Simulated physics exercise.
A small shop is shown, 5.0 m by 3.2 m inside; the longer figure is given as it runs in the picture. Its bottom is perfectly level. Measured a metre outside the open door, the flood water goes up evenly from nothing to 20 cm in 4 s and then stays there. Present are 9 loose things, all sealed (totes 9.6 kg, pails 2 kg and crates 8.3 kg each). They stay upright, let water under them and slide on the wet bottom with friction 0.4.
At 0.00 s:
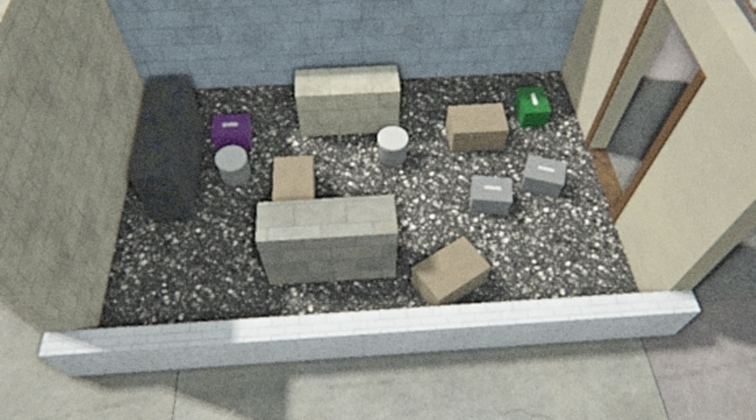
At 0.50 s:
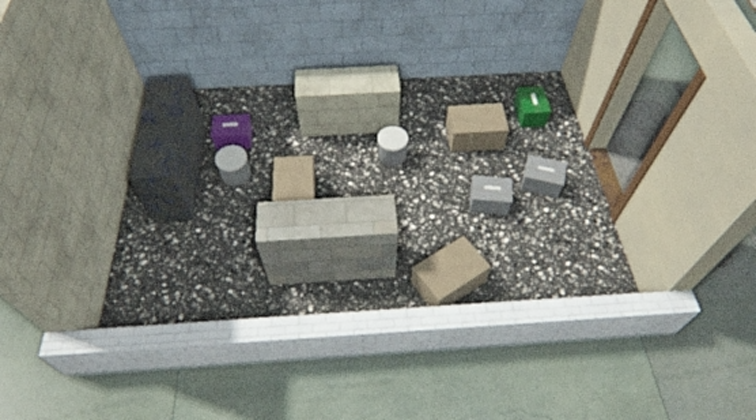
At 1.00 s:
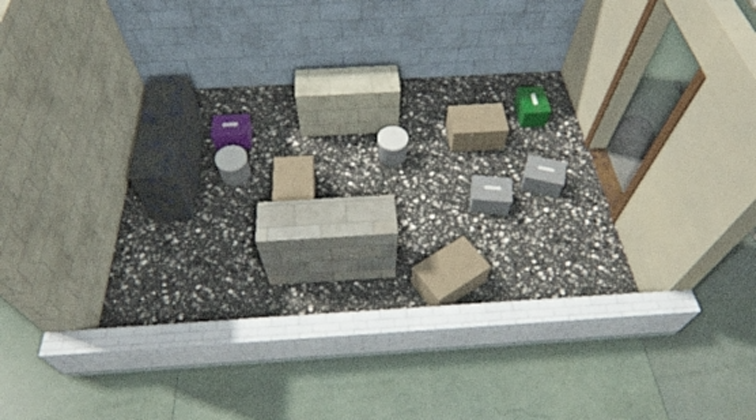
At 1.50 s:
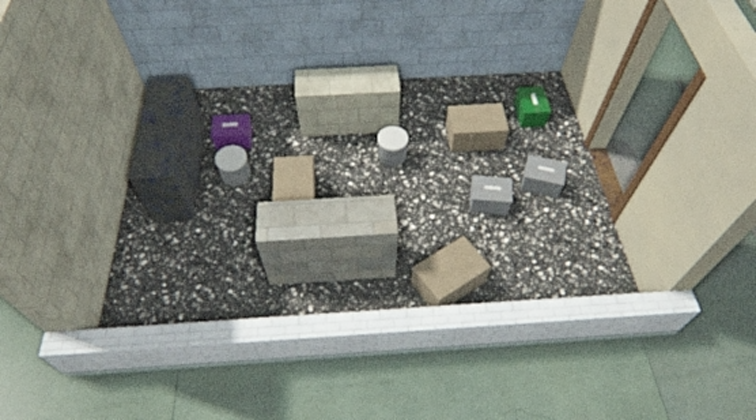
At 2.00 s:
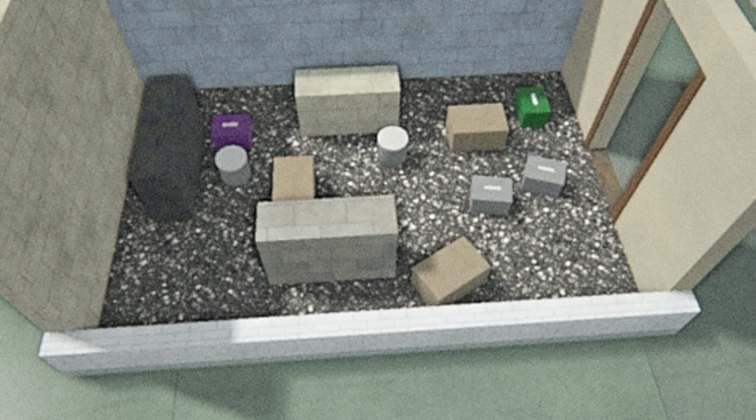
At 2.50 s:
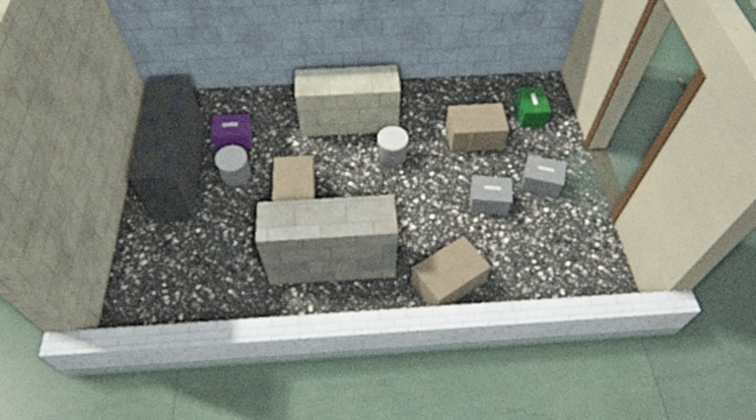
Small shop with a gravelly floor, purple and green totes, boxes and pails staying still as water creeps in at the right doorway.
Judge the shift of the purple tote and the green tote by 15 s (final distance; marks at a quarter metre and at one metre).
Outcome: Purple tote shuffles a little, green tote sits tight.
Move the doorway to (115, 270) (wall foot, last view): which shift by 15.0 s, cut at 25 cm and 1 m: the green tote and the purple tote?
In that case the green tote shifts a modest distance, the purple tote remains where it is.
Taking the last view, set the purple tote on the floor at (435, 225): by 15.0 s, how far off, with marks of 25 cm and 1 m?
It creeps a little.
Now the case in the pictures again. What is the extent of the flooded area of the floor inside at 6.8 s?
Roughly 11.5 m2 of it is wet.
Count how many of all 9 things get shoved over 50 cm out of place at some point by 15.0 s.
The tally stands at 8.
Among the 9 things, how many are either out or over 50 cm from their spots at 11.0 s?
My count gives 8.
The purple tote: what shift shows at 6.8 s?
Roughly 0 cm by then.
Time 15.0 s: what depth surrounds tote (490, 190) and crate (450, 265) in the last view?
Around 11 cm and 13 cm.
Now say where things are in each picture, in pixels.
The first picture shows the purple tote at (230, 125), on the bottom; the green tote at (534, 100), on the bottom; 0.0 m2 under water; 0 of 9 have shifted.
The second picture shows the purple tote at (230, 125), on the bottom; the green tote at (534, 100) rests on the ground; 0.0 m2 under water; 0 of 9 have shifted.
The third picture shows the purple tote at (230, 125) rests on the ground; the green tote at (534, 100), on the bottom; water covers 0.0 m2; 0 of 9 have shifted.
The fourth picture shows the purple tote at (230, 125), on the bottom; the green tote at (534, 100) rests on the ground; 0.0 m2 under water; 0 of 9 have shifted.
The fifth picture shows the purple tote at (230, 125), on the bottom; the green tote at (534, 100), on the bottom; 0.0 m2 under water; 0 of 9 have shifted.
The sixth picture shows the purple tote at (230, 125), on the bottom; the green tote at (534, 100), on the bottom; 0.3 m2 under water; 0 of 9 have shifted.
After 3.5 s the purple tote is near (230, 125), 0.0 m from its start, aground; the green tote is near (534, 100), 0.0 m from its start, aground; 0 afloat.
After 6.8 s the purple tote is near (230, 125), 0.0 m from its start, aground; the green tote is near (534, 100), 0.0 m from its start, aground; 2 afloat.
After 11.0 s the purple tote is near (226, 91), 0.5 m from its start, aground; the green tote is near (534, 100), 0.0 m from its start, aground; 6 afloat.
After 15.0 s the purple tote is near (238, 77), 0.7 m from its start, afloat; the green tote is near (534, 100), 0.0 m from its start, aground; 8 afloat.
